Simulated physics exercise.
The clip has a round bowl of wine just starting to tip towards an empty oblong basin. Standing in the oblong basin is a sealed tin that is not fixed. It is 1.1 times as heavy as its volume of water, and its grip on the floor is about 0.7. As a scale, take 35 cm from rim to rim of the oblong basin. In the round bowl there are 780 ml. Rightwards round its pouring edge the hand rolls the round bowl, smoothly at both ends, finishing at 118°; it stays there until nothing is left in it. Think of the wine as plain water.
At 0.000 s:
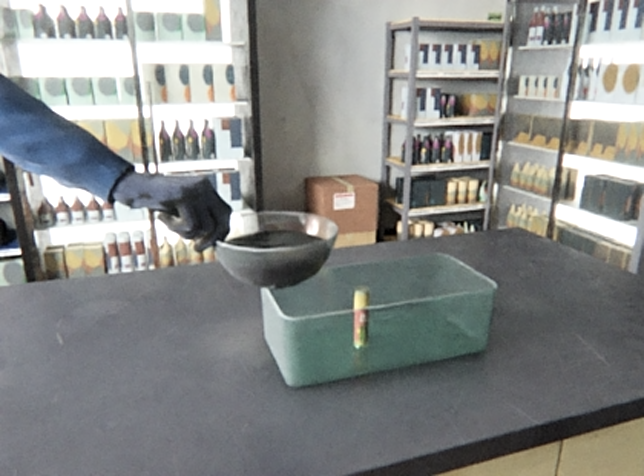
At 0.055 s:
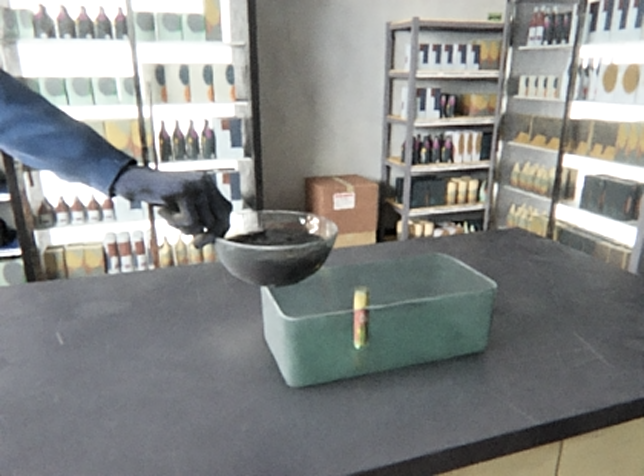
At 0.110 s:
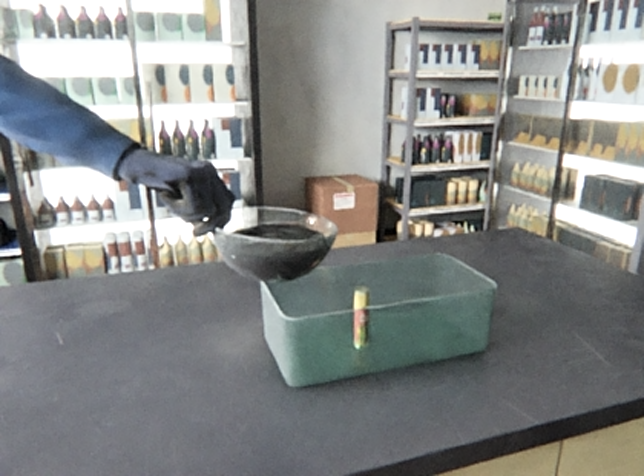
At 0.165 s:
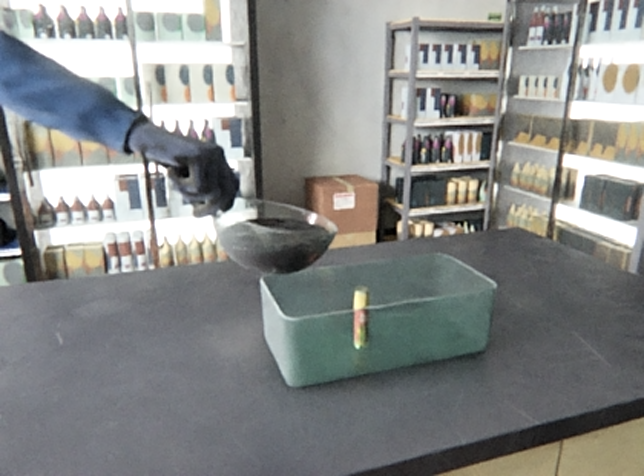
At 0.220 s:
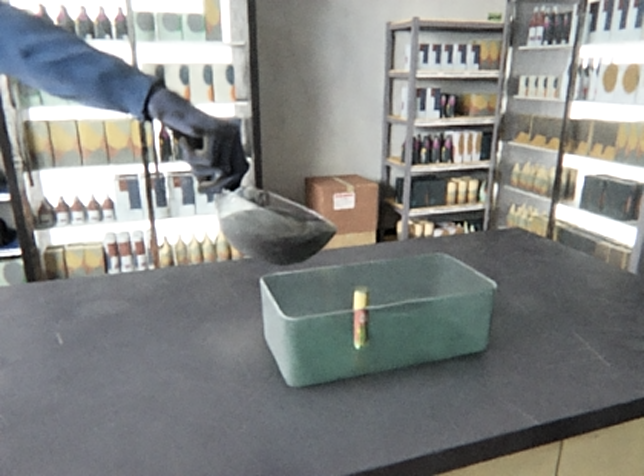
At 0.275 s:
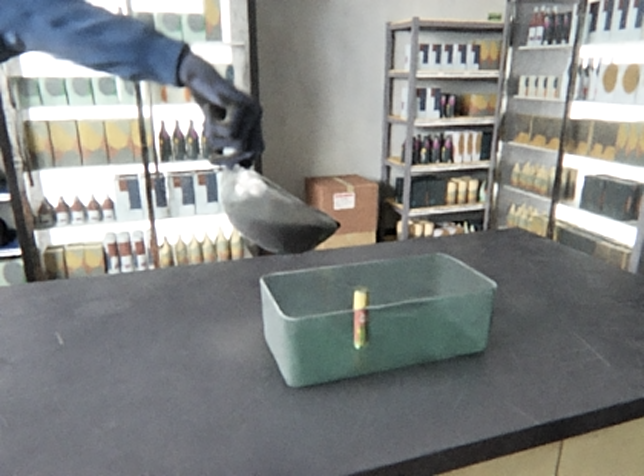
A dark-gloved hand in a blue sleeve reaches in from the left, holding a clear round bowl of dark liquid over a black countertop, seen from slightly above by a still camera. Beside it sits a greenish oblong basin with a small yellow-and-red tin at its front, before lit shelves of bottles and boxes. The hand rises and gradually rolls the bowl rightwards, tilting it steeply towards the basin.
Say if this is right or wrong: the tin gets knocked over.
Right, it gets knocked over.
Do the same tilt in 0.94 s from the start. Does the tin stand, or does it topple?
The tin tips over.
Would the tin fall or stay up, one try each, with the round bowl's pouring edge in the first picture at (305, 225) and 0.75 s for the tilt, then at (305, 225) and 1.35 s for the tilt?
Try 1: Still standing; try 2: Tipped over.
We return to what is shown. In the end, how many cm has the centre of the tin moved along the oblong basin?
Around 7.0 cm.
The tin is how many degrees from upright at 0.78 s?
The tilt is near 10°.
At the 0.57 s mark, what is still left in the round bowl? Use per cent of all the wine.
I'd estimate some 12 % remains.
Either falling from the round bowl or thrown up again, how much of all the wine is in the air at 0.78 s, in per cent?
Estimated airborne part: Roughly 8 per cent.
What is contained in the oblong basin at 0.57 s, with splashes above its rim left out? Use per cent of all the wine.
Some 24 per cent.
By 0.57 s the tilt is 102° and 12 per cent is still to pour; the tin stands where it began.
By 0.78 s the tilt is 118° and 0 per cent is still to pour; the tin leans 9°.
By 1.01 s the tilt is 118° and 0 per cent is still to pour; the tin lies on its side.
By 1.25 s the tilt is 118° and 0 per cent is still to pour; the tin lies on its side.
At rest the tin lies on its side.
